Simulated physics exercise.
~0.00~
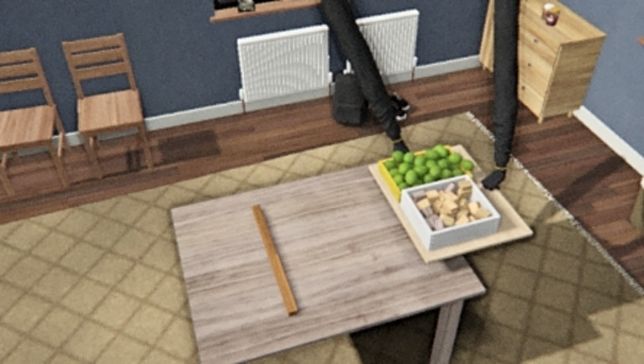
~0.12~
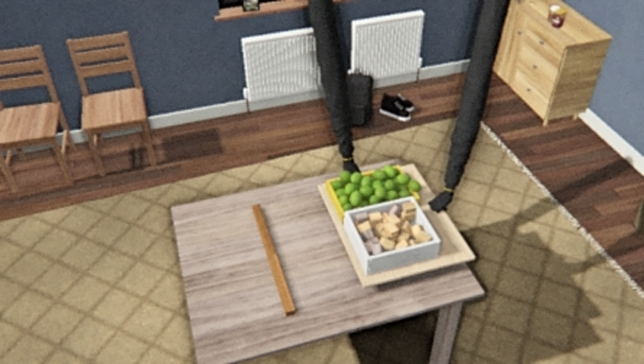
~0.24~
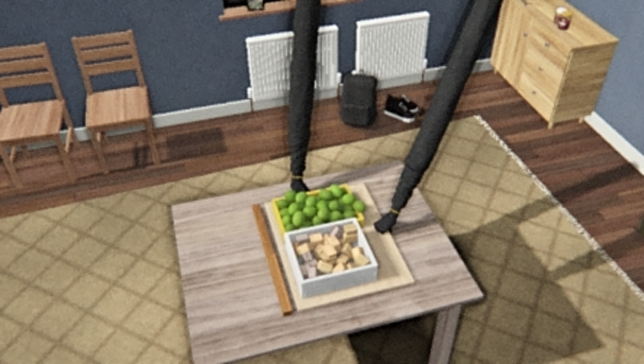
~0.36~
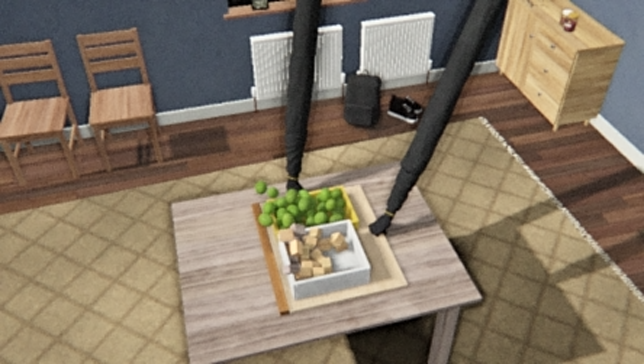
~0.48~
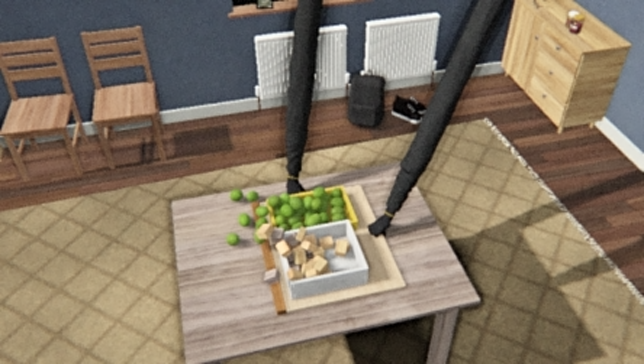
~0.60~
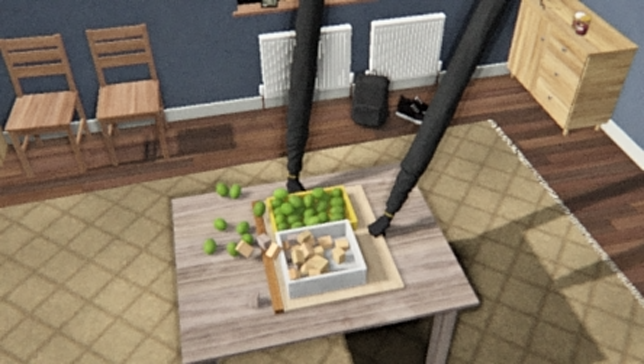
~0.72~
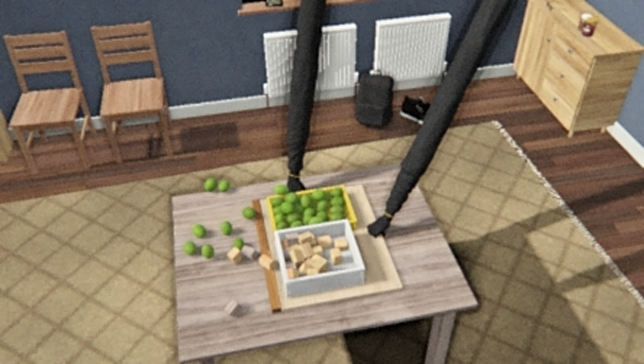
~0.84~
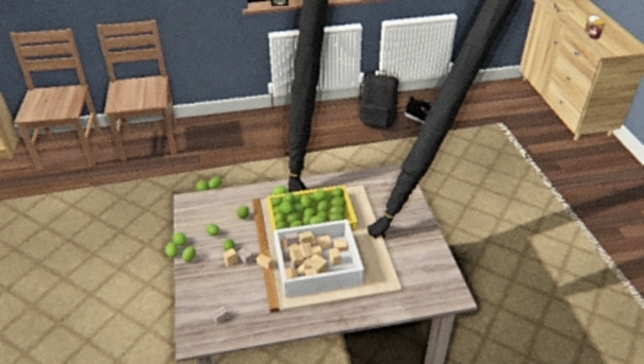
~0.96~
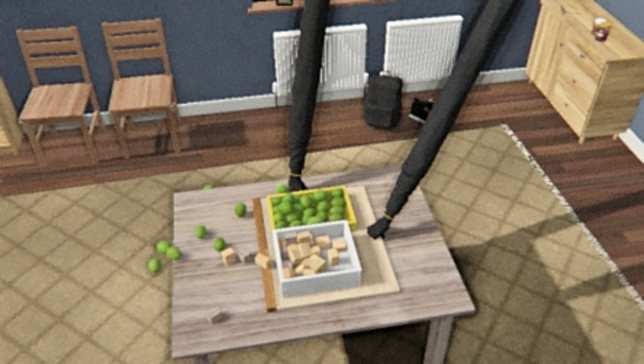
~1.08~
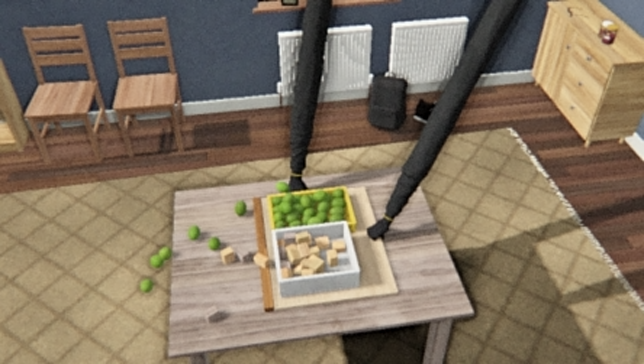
Two black arms slid a board carrying a yellow crate of limes and a white crate of wooden blocks left across a table against a wooden strip, spilling limes and a few blocks, and some limes rolled off the table's left edge.
